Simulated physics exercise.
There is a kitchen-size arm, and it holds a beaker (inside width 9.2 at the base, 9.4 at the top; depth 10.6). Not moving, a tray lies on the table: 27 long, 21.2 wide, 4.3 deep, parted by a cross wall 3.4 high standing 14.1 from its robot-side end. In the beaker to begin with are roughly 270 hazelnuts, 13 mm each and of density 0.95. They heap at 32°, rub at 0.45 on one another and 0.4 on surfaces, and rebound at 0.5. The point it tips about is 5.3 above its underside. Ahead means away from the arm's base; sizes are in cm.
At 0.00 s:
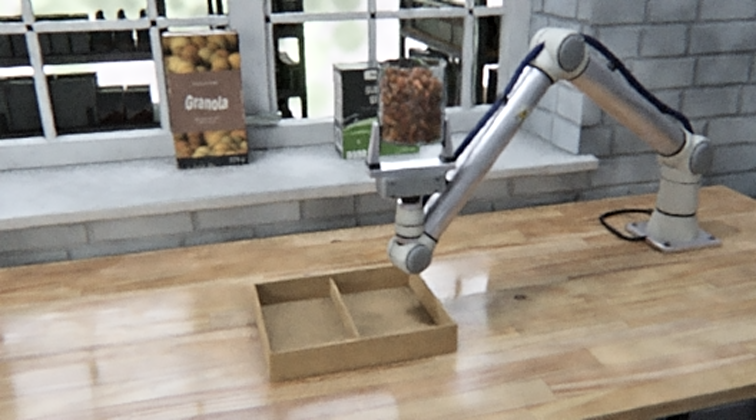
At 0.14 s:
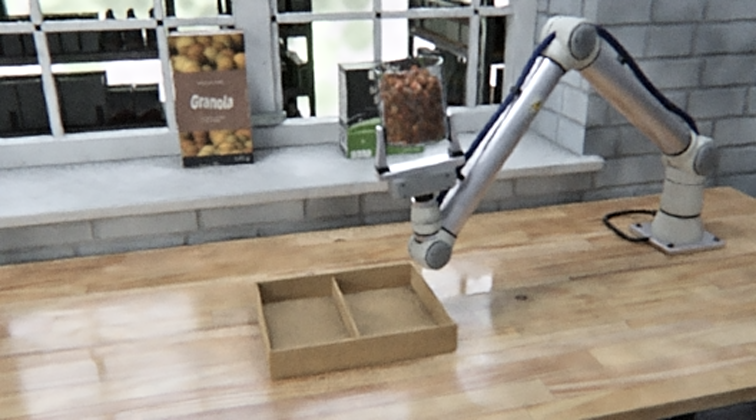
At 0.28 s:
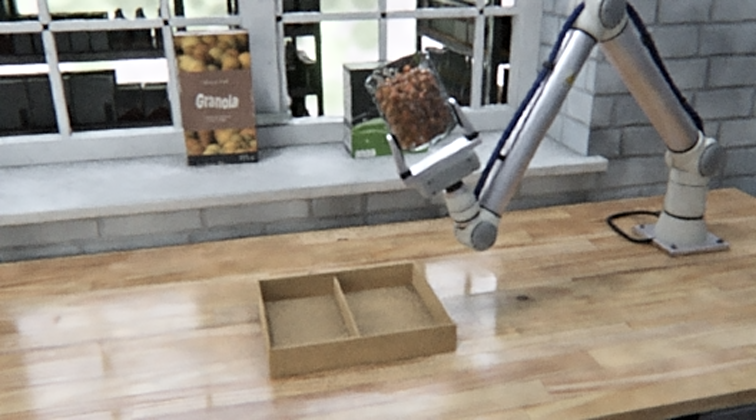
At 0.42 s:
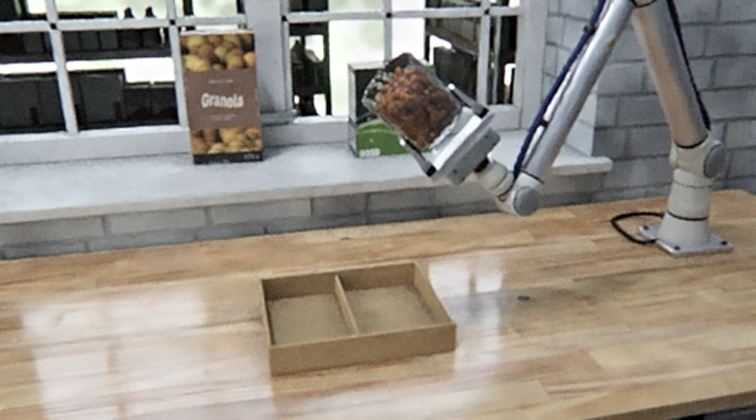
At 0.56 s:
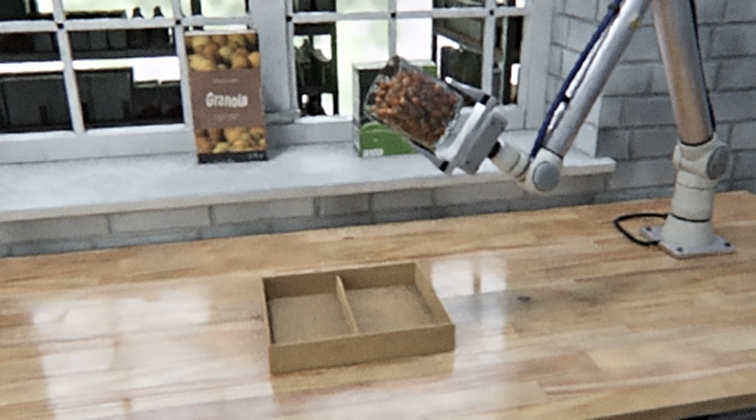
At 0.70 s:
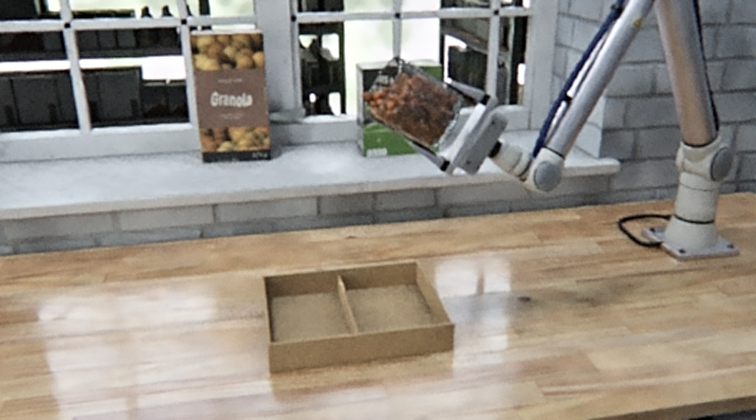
We see a robot arm holding a clear beaker of hazelnuts above a wooden table with a divided tray, tilting the beaker steadily toward the left, then slowing at a steep slant with the nuts still inside.
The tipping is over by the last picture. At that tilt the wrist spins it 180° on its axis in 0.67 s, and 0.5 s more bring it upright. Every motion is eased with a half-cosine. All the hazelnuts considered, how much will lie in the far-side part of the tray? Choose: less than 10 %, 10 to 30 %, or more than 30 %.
Less than 10 %.
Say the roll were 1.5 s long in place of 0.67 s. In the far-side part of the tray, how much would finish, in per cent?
It would come to close to 0 per cent.
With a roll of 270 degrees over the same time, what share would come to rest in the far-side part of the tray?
Share: Close to 0 %.
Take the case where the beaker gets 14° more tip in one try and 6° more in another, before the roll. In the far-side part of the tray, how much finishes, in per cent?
About 10 and 5 per cent.
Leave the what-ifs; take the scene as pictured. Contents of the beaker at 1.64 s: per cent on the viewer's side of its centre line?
About 50 %.
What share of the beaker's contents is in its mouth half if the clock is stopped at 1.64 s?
40 %.
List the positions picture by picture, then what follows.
Beaker middle at (411, 102), upright; upper third of the load around (410, 88), from x 385 to 440, top at y 70; 270 in the beaker, in the first frame.
Beaker middle at (412, 102), tipped 8°; upper third of the load around (413, 88), from x 380 to 445, top at y 70, in the second frame.
Beaker middle at (413, 103), tipped 26°; upper third of the load around (412, 89), from x 380 to 450, top at y 70, in the third frame.
Beaker middle at (414, 103), tipped 47°; upper third of the load around (416, 90), from x 380 to 455, top at y 70, in the fourth frame.
Beaker middle at (414, 104), tipped 58°; upper third of the load around (417, 91), from x 375 to 455, top at y 75, in the fifth frame.
Beaker middle at (414, 104), tipped 59°; upper third of the load around (417, 93), from x 370 to 455, top at y 75; 270 in the beaker, in the sixth frame.
By 1.17 s, tipped 59°, highest piece 41 above the table; 268 in the beaker, 1 in the far-side part, 1 in flight or on a rim.
By 1.64 s, tipped 27°, highest piece 39 above the table; 264 in the beaker, 4 in the far-side part, 2 in flight or on a rim.
By 2.07 s, upright, highest piece 41 above the table; 264 in the beaker, 6 in the far-side part.
By 2.77 s, upright, highest piece 41 above the table; 264 in the beaker, 6 in the far-side part.
Final count, 264 in the beaker, 6 in the far-side part. That is 2 % in the far-side part of the tray.
